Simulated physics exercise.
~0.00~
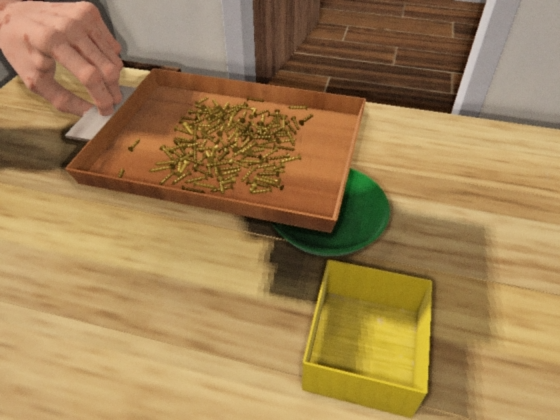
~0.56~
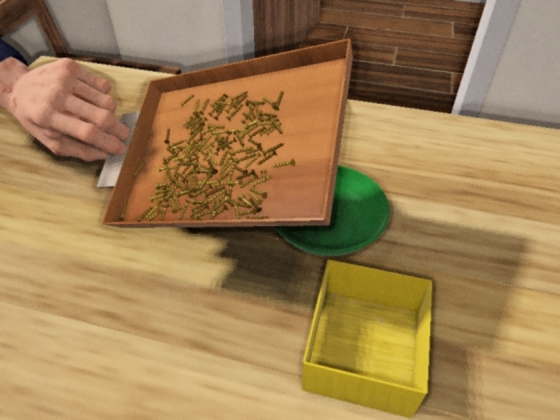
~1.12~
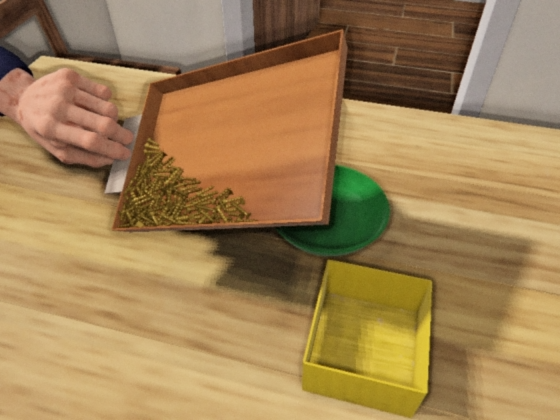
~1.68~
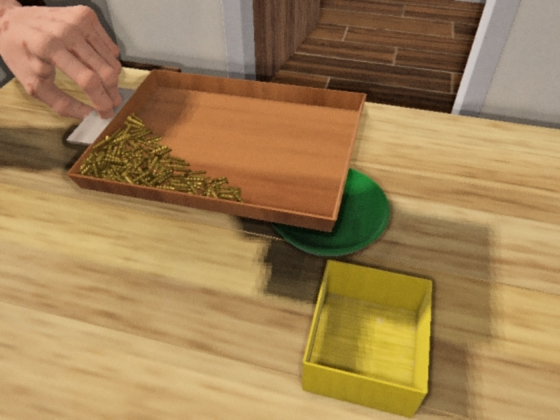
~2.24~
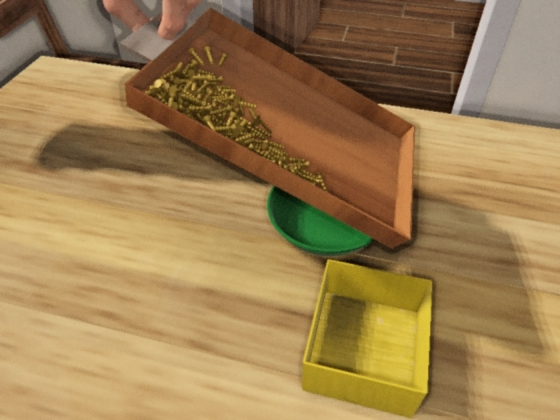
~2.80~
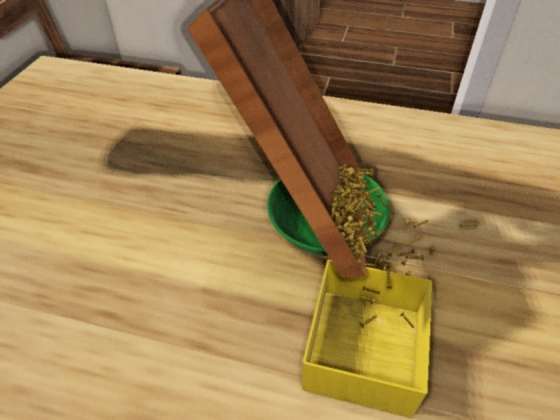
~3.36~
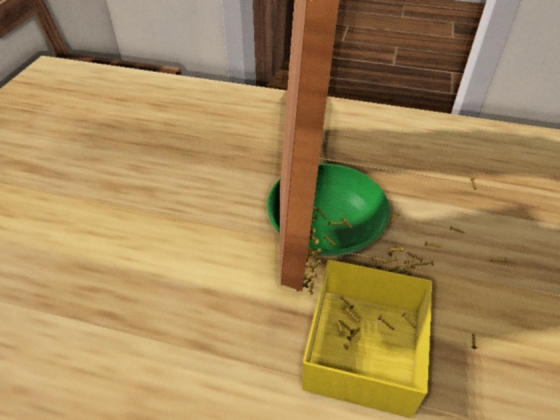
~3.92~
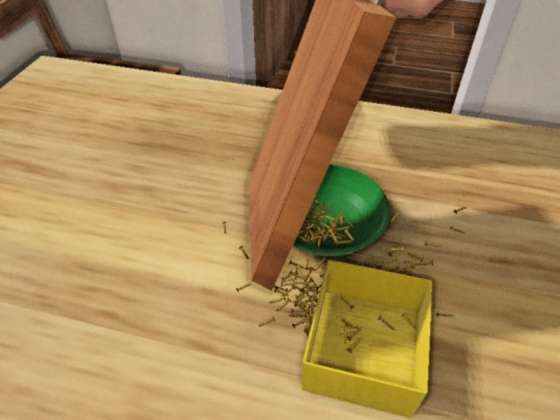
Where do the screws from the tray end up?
Most of them end up scattered on the table outside the containers, and a good share land in the green bowl. Only a few end up in the yellow tin.
A wooden tray of small brass-coloured screws, held by a hand, was tilted so they slid into its near left corner, levelled, then tipped steeply to the right, spilling most onto the table, many into a green bowl and a few into a yellow tin.
